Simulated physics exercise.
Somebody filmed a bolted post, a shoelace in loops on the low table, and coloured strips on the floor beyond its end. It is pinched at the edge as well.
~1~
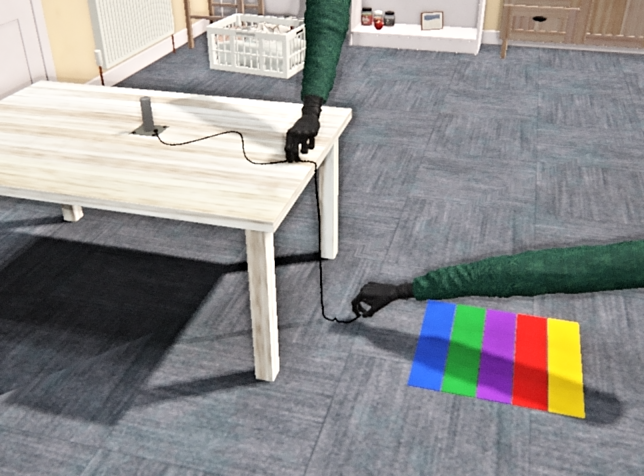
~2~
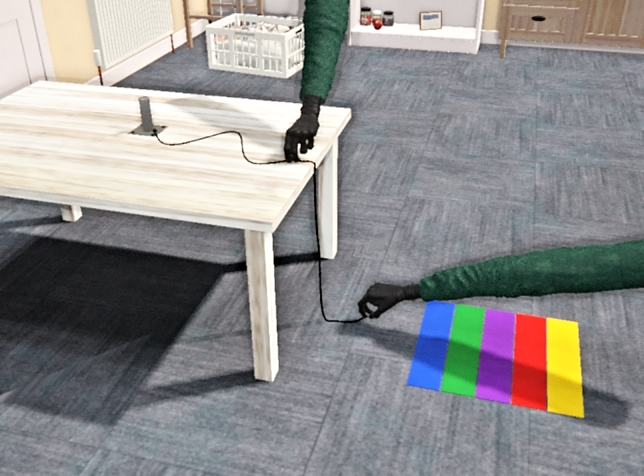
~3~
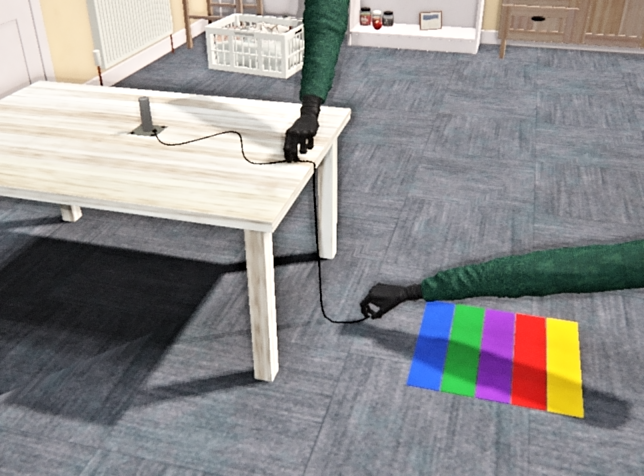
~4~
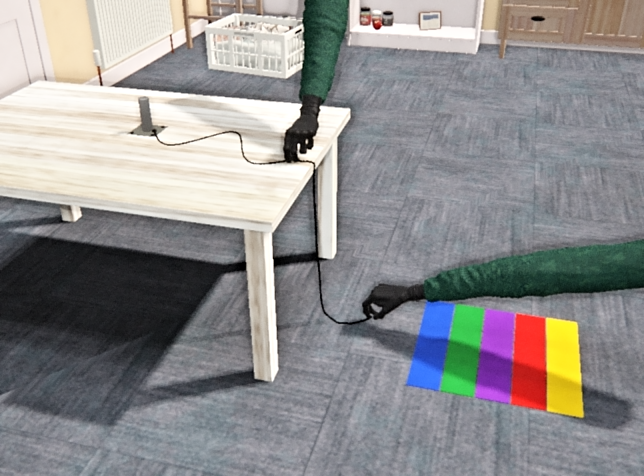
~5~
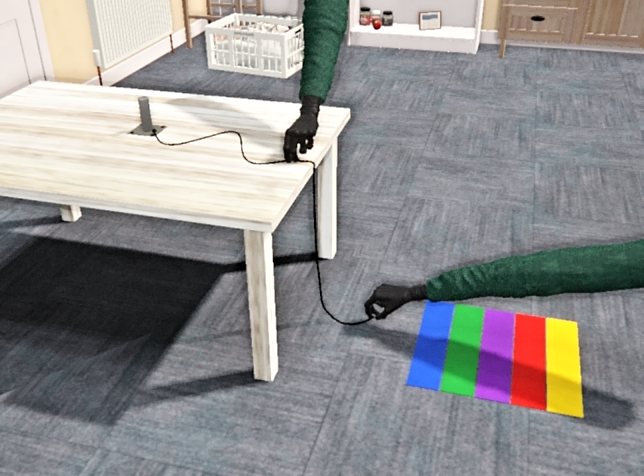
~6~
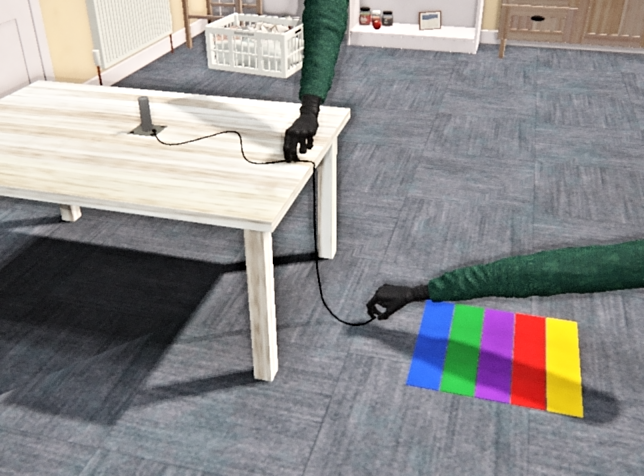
Gloved hand pinching a dark cord at the table edge while another draws its end slightly right beside coloured strips on the floor.
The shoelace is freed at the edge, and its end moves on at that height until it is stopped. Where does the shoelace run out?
Over yellow.
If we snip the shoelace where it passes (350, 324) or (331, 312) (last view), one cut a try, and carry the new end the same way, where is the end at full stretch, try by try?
About (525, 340) and (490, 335).
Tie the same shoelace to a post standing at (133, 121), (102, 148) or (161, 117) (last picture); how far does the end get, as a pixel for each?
About (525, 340), (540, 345) and (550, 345).
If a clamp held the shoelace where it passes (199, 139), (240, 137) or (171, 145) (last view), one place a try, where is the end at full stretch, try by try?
In that order: (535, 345), (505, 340) and (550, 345).
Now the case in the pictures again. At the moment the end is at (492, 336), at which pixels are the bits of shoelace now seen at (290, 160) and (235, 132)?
They go to (336, 209) and to (254, 148).
Soon after, end near (492, 336); over purple.
Then, end near (537, 343); over red.
At full stretch, end near (566, 348); over yellow. The end stops over the yellow strip.
